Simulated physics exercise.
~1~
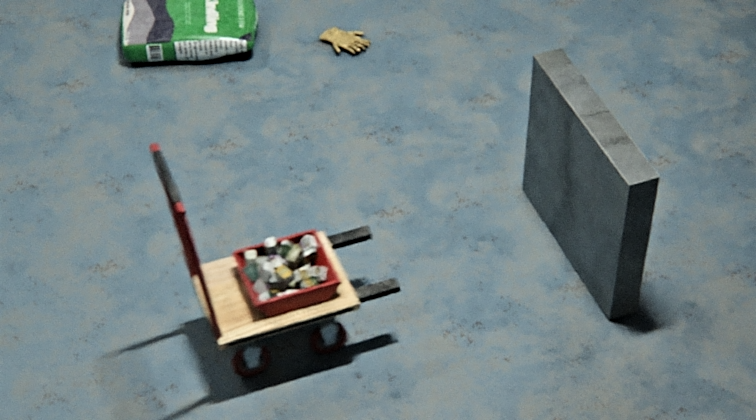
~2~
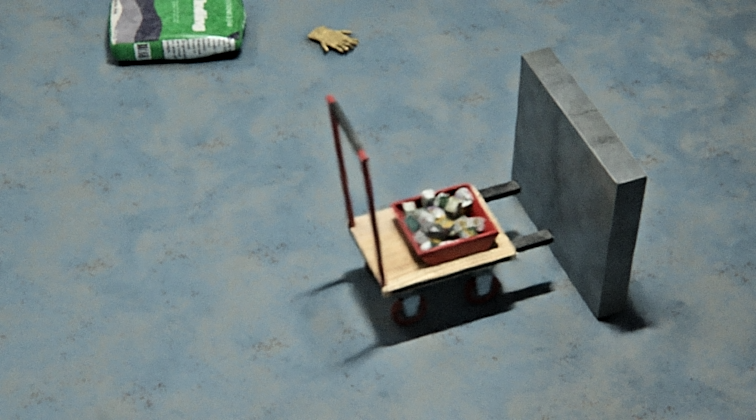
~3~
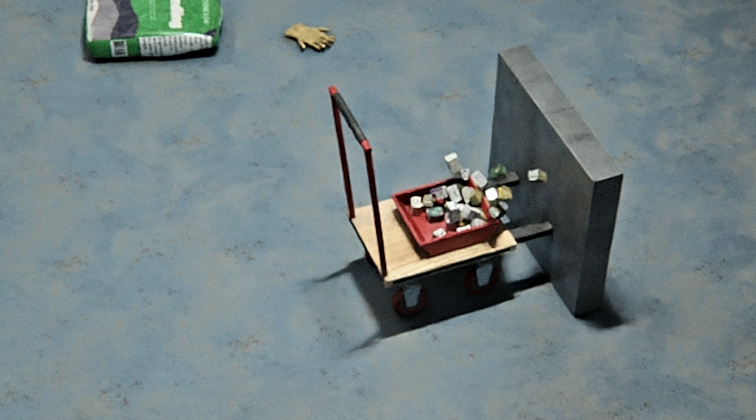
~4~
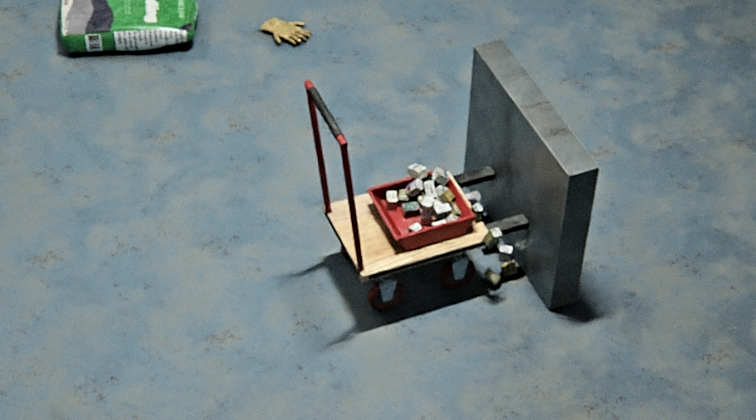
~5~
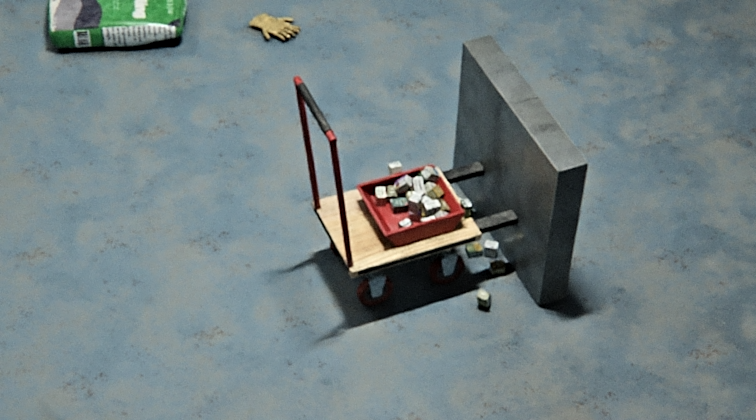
Flatbed trolley carrying a red crate of small cartons rolling right, stopping against a grey wall, some cartons spilling onto the floor.
